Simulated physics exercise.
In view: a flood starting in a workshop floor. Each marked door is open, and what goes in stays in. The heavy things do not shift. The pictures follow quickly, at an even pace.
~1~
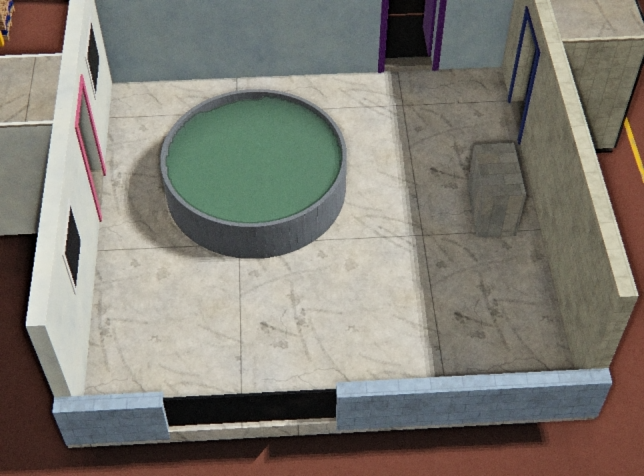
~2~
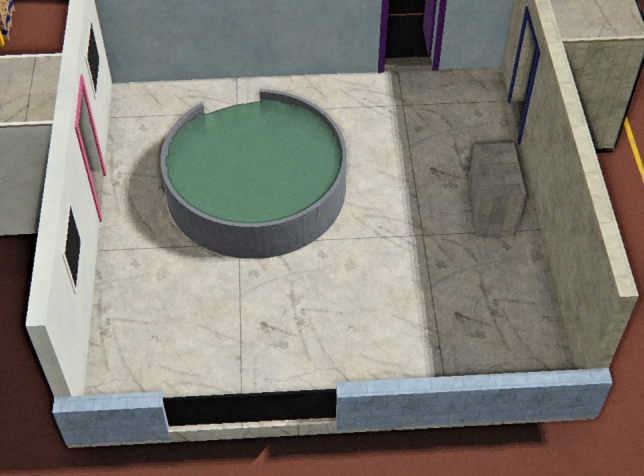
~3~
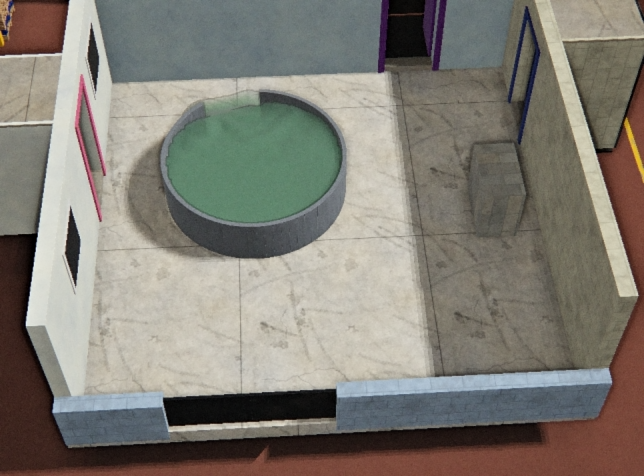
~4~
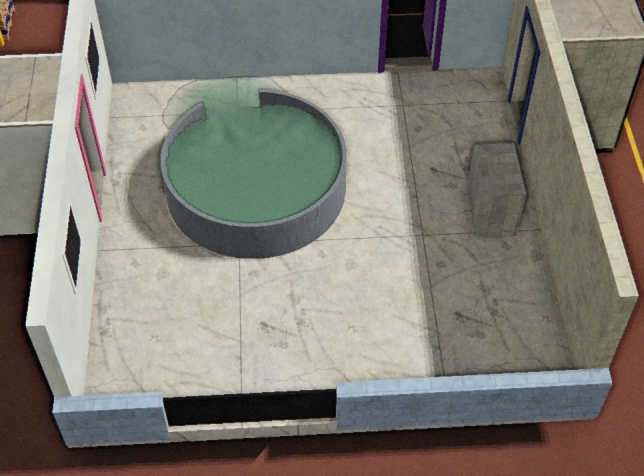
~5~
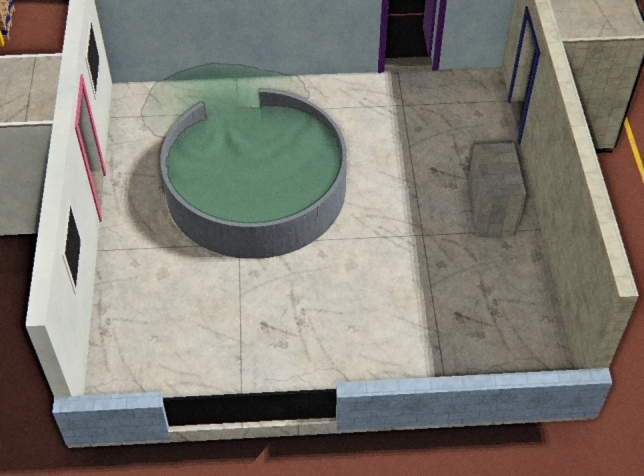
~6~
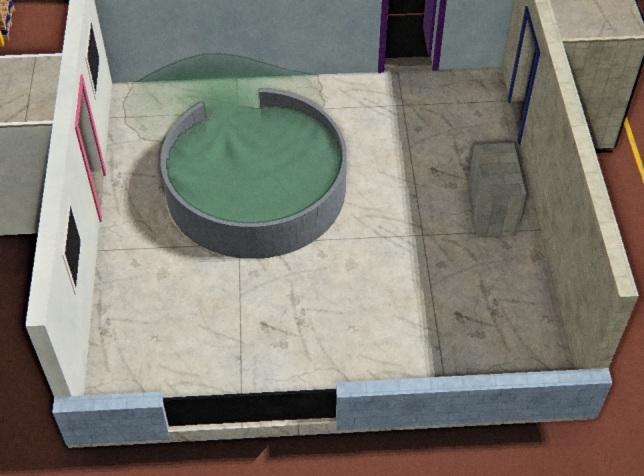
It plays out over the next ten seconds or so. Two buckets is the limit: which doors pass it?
One by one: The blue door floods; the pink door holds within the limit; the purple door holds within the limit.
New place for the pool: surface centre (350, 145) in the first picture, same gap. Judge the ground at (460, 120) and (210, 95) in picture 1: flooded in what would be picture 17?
As listed: Wet, covered.
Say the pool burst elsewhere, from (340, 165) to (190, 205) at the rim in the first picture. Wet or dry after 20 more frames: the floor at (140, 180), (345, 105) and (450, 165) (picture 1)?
As listed: Dry, not flooded, free of water.
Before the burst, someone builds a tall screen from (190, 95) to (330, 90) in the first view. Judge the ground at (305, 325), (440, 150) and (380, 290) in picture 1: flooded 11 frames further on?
As listed: Dry, flooded, no water.
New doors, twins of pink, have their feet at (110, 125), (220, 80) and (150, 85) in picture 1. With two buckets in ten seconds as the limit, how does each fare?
In turn: Takes more, passes that mark, is over.
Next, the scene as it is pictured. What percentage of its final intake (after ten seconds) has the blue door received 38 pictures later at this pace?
Roughly 65 per cent.
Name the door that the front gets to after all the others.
Last comes the blue one.
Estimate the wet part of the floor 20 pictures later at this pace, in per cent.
Near 55 in a hundred.
A moment on, water covers 10 % of the floor; the blue door not reached, the pink door not reached, the purple door not reached.
Next, water covers 25 % of the floor; the blue door not reached, the pink door wet at the sill, nothing in, the purple door wet at the sill, nothing in.
Then, water covers 55 % of the floor; the blue door over two buckets in, the pink door wet at the sill, nothing in, the purple door wet at the sill, nothing in.
Later, water covers 85 % of the floor; the blue door far over two buckets in, the pink door wet at the sill, nothing in, the purple door wet at the sill, nothing in.
In the end, water covers 100 % of the floor; the blue door far over two buckets in, the pink door wet at the sill, nothing in, the purple door wet at the sill, nothing in.
